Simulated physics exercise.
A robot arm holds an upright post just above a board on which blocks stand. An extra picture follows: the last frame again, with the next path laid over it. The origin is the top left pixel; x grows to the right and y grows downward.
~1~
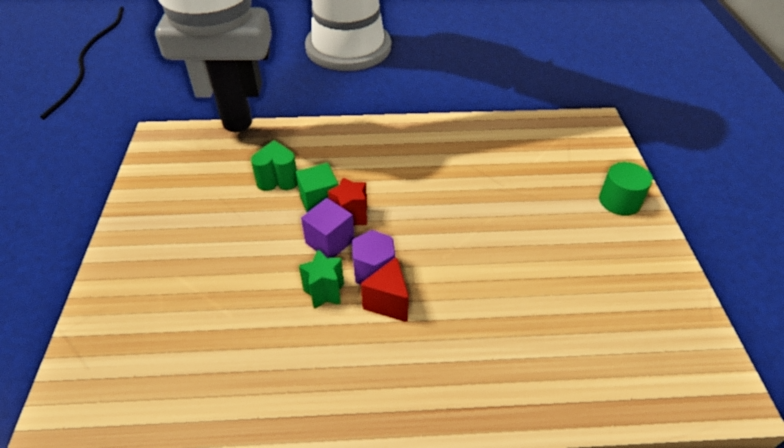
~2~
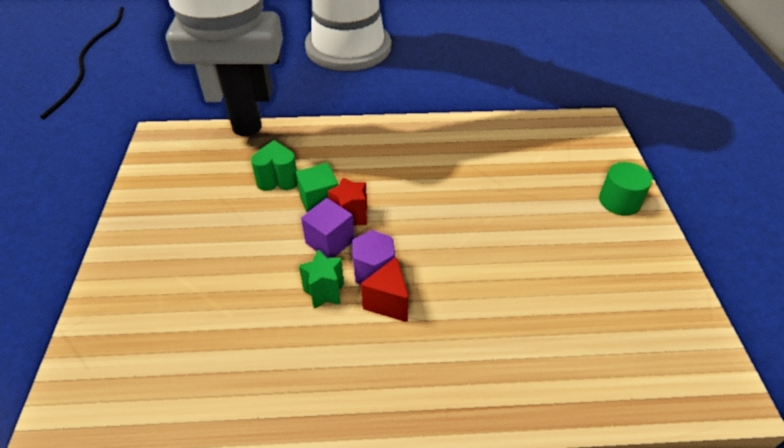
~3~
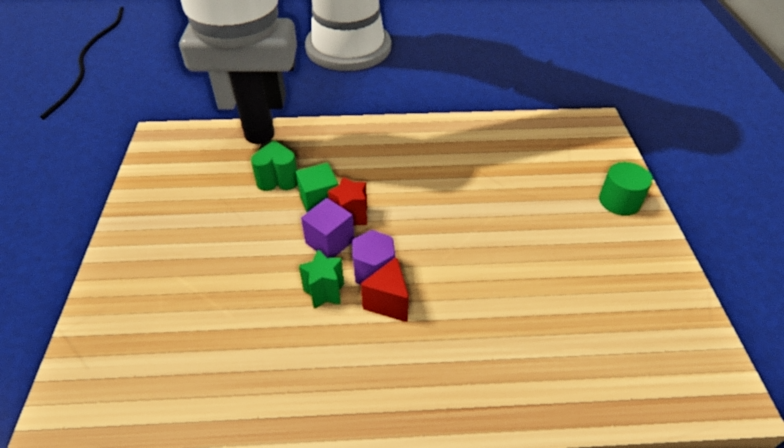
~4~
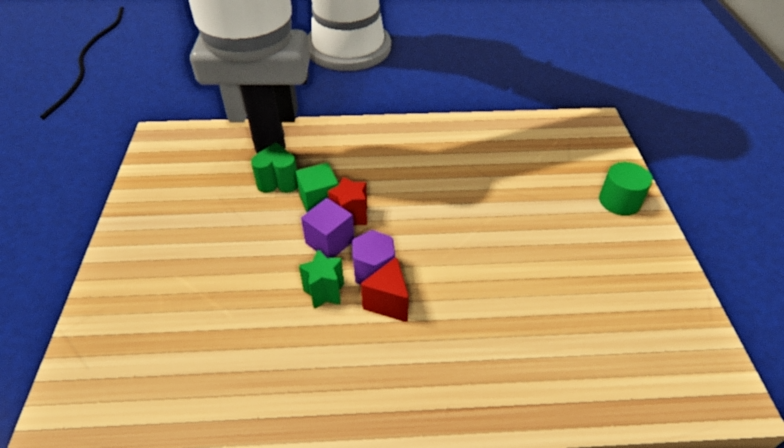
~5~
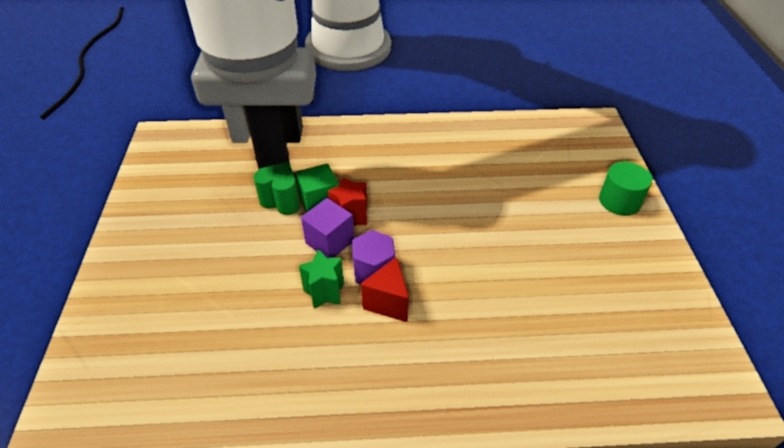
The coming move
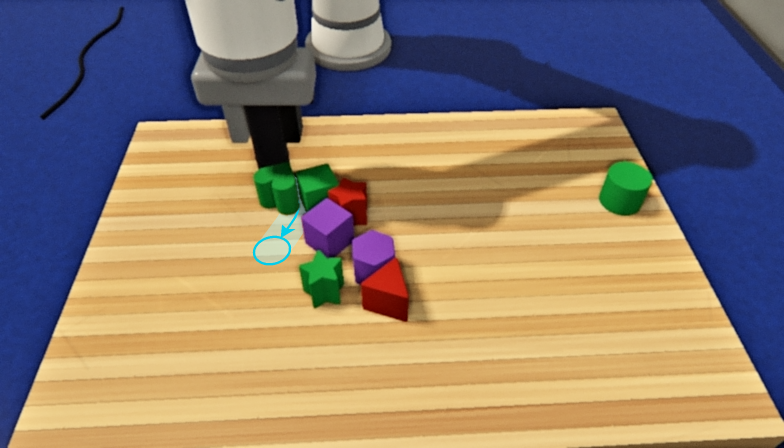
At first, a robot arm holds a dark post at the back edge of a wooden board, behind a loose cluster of green, red and purple blocks. The post shifts slightly right and forward to the green heart-shaped block, then nudges it a short way toward the viewer, beside the green square.
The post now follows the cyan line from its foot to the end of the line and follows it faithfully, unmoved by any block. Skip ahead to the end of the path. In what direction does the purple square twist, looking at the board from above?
It turns clockwise.
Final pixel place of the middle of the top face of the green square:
I'd place it at (330, 186), taking the centre of its top.
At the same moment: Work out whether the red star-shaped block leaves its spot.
Moved away.
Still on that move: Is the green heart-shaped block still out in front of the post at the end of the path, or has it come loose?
I think it holds its spot in front.
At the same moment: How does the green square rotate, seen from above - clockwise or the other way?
My prediction: CCW.
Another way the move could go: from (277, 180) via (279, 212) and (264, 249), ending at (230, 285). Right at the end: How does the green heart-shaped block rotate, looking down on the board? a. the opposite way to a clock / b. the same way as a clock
That would be a.
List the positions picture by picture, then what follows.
Tip of the post (238, 124), middles of tops, green heart-shaped block (273, 154), green square (317, 177), purple square (327, 215), red star-shaped block (349, 190), in the first picture.
Post (247, 128), nothing pushed, in the second picture.
Post (260, 136), nothing pushed, in the third picture.
Post (271, 149), green heart-shaped block (273, 156), in the fourth picture.
Post (275, 169), green heart-shaped block (276, 175), green square (317, 177), purple square (327, 215), red star-shaped block (349, 190), in the fifth picture.
The line goes from (277, 180) over (296, 198) and (291, 224) to (272, 250).
What follows on the original path. One third of the way, post (295, 188); green heart-shaped block (283, 197), turned 30° clockwise; green square (329, 181), turned 20° anticlockwise; red star-shaped block (359, 194).
Two thirds of the way, post (288, 214); green heart-shaped block (275, 224), turned 35° clockwise; green square (330, 186), turned 55° anticlockwise; purple square (332, 219), turned 25° clockwise; red star-shaped block (366, 195).
At the end, post (269, 239); green heart-shaped block (260, 253), turned 15° clockwise; green square (330, 186), turned 55° anticlockwise; purple square (332, 219), turned 25° clockwise; red star-shaped block (366, 195).
